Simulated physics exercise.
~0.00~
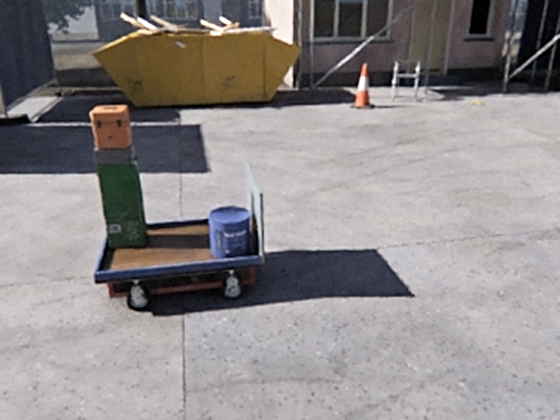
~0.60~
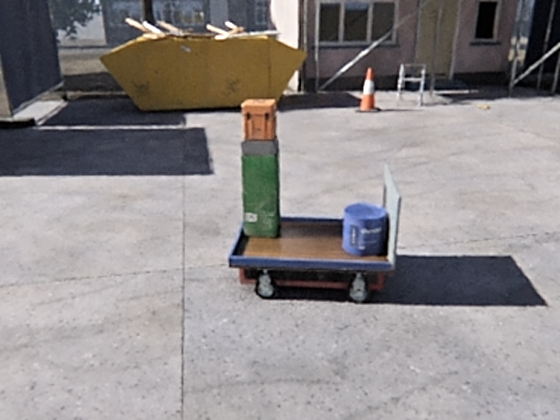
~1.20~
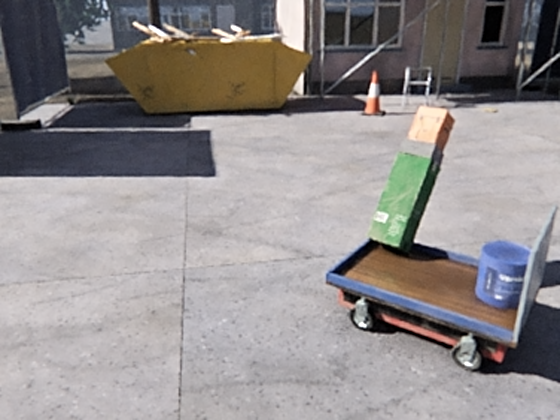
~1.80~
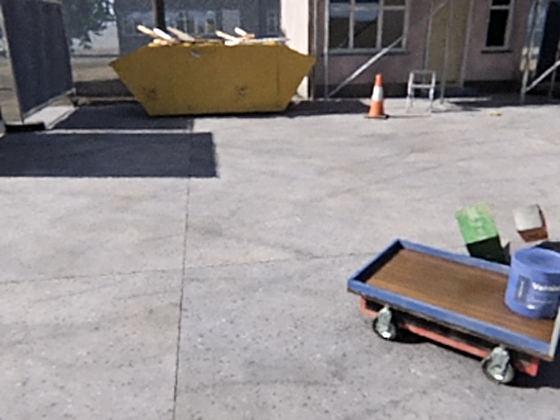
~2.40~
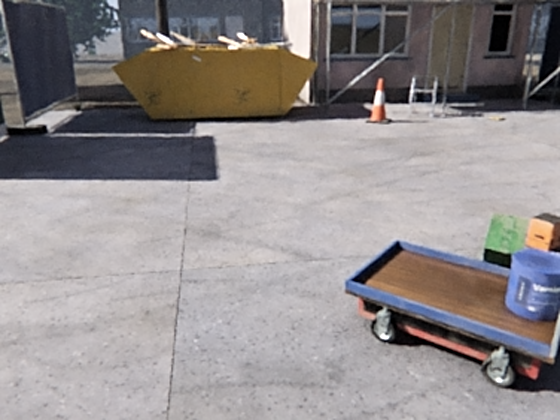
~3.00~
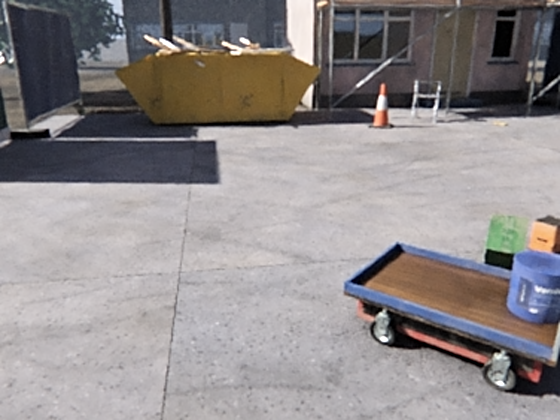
A tall stack of a green box, a grey parcel and an orange toolbox toppled off a flat cart as it rolled right and turned, landing on the ground behind it, while the blue pail stayed aboard as the cart came to rest.
